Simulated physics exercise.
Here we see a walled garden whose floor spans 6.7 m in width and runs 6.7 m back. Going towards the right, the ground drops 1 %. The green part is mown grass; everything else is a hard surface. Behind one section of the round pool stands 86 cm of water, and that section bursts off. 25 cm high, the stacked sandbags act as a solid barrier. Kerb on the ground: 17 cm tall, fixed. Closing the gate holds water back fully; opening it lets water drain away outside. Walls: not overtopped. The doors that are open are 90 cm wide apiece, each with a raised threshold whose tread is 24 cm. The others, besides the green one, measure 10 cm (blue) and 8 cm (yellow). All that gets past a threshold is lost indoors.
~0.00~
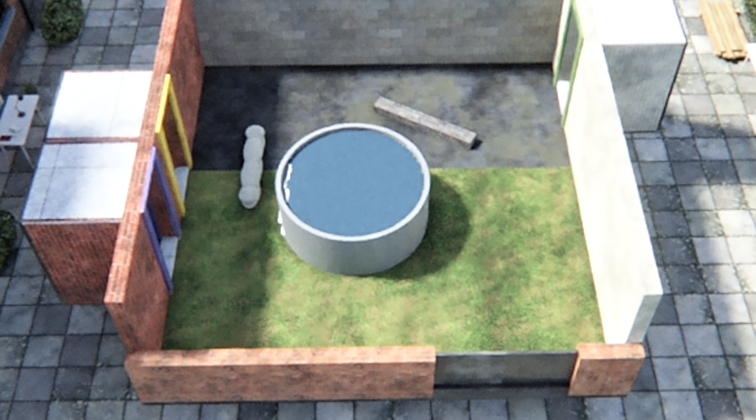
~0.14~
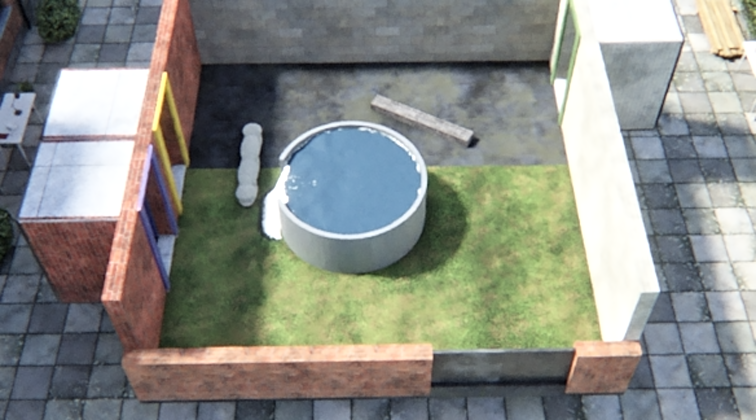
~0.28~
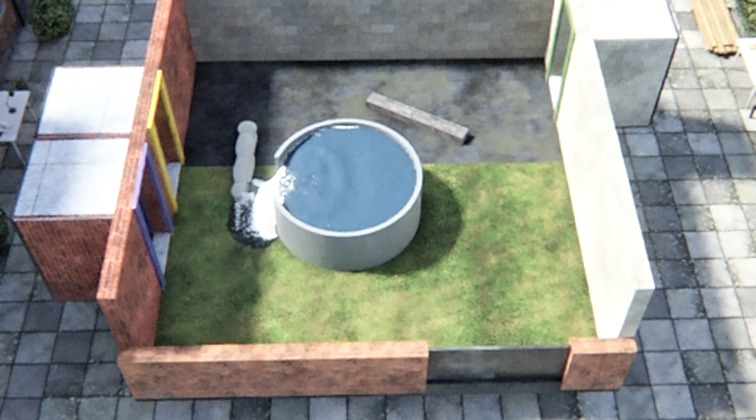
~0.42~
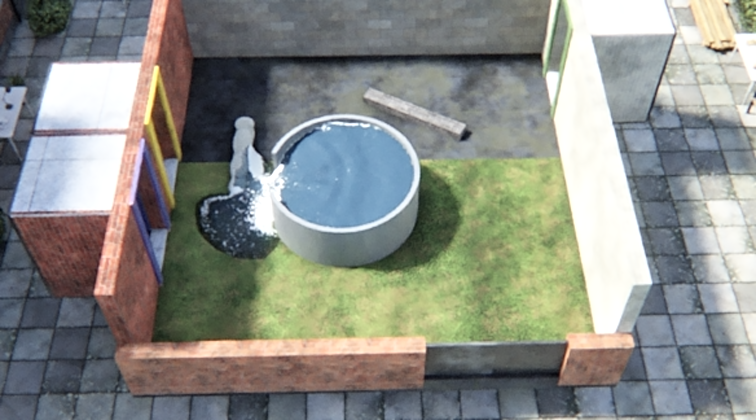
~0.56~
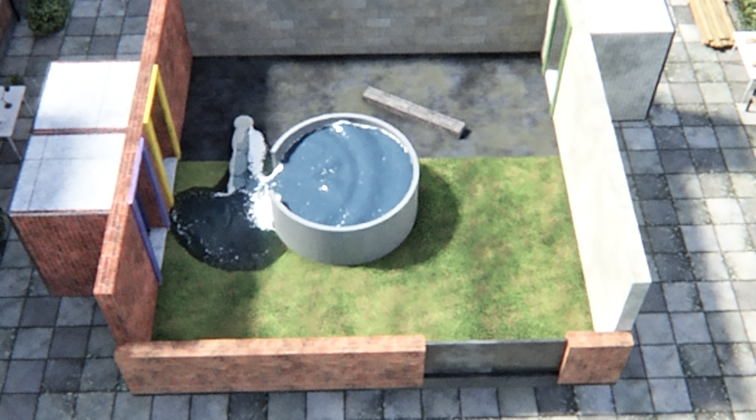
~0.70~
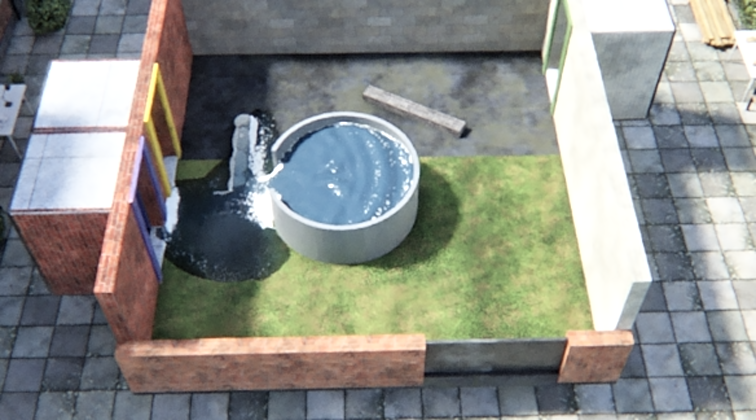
In a walled garden, water burst from the left side of a round pool, splashed around a pale, lumpy object, and spread in a dark puddle over the grass toward the brick wall.
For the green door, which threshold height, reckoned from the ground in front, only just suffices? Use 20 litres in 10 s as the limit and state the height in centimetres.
A threshold of roughly 7 cm.
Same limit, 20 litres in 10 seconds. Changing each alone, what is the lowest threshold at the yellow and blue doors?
Close to 22 cm (yellow) and close to 31 cm (blue).
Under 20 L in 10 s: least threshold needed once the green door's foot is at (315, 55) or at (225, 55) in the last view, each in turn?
In turn: Roughly 9.0 cm, roughly 10.5 cm.
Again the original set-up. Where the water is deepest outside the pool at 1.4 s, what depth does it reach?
About 43 cm.
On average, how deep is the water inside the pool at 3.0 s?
About 45 centimetres on average.
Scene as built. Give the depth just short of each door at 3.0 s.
Blue door 23 cm, green door 0 cm, yellow door 15 cm.
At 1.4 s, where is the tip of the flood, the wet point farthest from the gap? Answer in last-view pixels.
Front tip: Approx. (307, 54) px.
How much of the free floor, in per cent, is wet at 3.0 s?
Some 45 per cent of it.
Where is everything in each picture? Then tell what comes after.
The round pool at (353, 182) is whole and still, 86 cm deep; the green door at (569, 64) is dry, in the first frame.
The front is at (263, 202), 0.4 m from the gap at (281, 201); 0.3 m2 of floor is wet, 86 cm left at the back, in the second frame.
The front is at (234, 229), 0.7 m from the gap at (277, 202); 0.7 m2 of floor is wet, 86 cm left at the back, in the third frame.
Water pours out at (274, 199) and has run 1.3 m, to (200, 217); about 9 cm deep outside, 86 cm at the back, in the fourth frame.
The front is at (170, 216), 1.7 m from the gap at (274, 197); 3.1 m2 of floor is wet, 86 cm left at the back, in the fifth frame.
The front is at (165, 250), 1.9 m from the gap at (274, 195); 4.4 m2 of floor is wet, 80 cm left at the back; the green door at (558, 52), 5.6 m from the gap, is still 5.1 m from the nearest water, in the sixth frame.
After 1.4 s water covers 25 % of the floor, deepest (43 cm) near (269, 202); it has not reached the green door.
After 3.0 s water covers 45 % of the floor, deepest (30 cm) near (269, 202); it has not reached the green door.
After 10.0 s water covers 95 % of the floor, deepest (13 cm) near (259, 194); 10 cm at the green door, 0 litres in over its 17 cm threshold.
At the green door as built, the water arrived by 5.1 s and peaked near 11 cm at 8.6 s.
Run again over the same 10 s with other heights there, 29 litres in over 6 cm, 6 litres over 8.5 cm. The limit of 20 litres is kept from about 7 cm up.
